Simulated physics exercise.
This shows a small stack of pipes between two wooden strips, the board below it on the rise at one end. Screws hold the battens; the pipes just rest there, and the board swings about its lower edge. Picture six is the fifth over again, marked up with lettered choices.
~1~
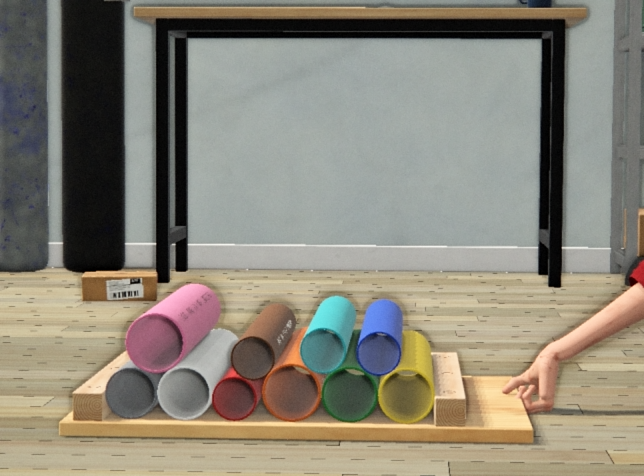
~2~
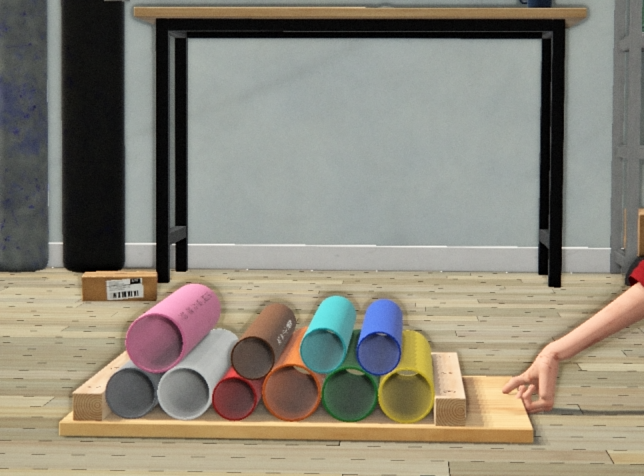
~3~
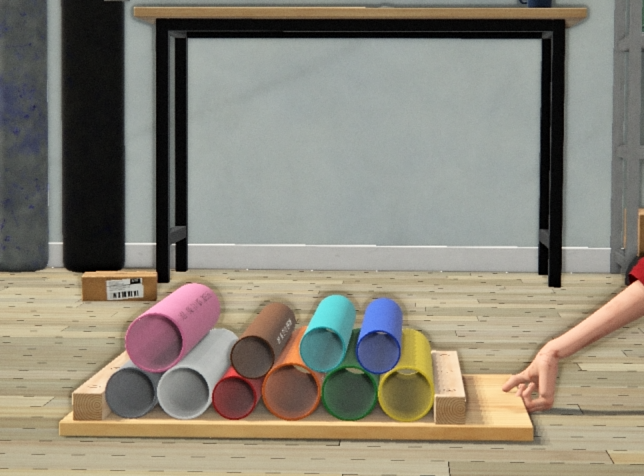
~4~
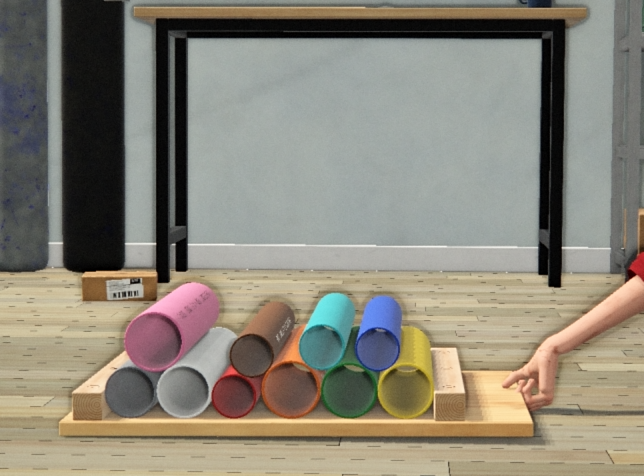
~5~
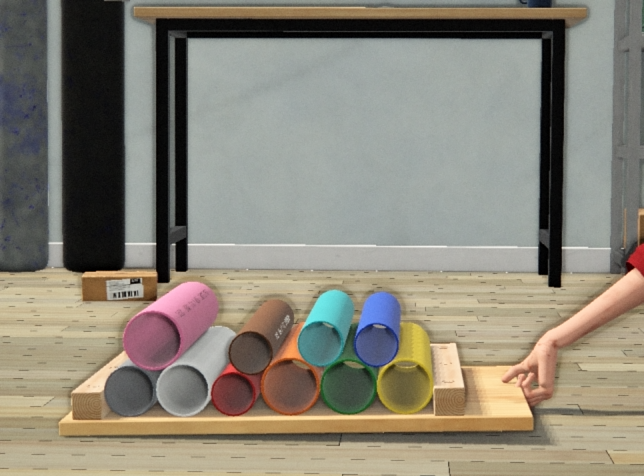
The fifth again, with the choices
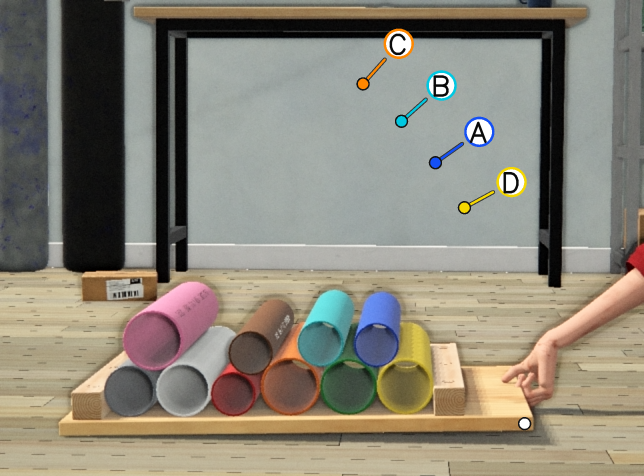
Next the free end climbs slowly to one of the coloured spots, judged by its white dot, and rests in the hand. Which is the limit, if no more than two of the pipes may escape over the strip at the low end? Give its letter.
The last mark within the limit is D.
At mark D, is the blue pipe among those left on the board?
The blue pipe: Yes.
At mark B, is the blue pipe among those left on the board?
No.
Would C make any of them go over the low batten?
Yes, at C.
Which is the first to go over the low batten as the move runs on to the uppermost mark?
It is the pink one.
On the copy, A at (435, 162); B at (401, 122); C at (363, 84); D at (464, 208); the white dot at (525, 423).
On D. First, board at 17°.
Then, board at 29°.
Finally, board at 29°, two over the low batten (pink, brown).
By contrast, A four over the low batten (pink, brown, turquoise, blue); B four over the low batten (pink, brown, turquoise, blue); C four over the low batten (pink, brown, turquoise, blue).
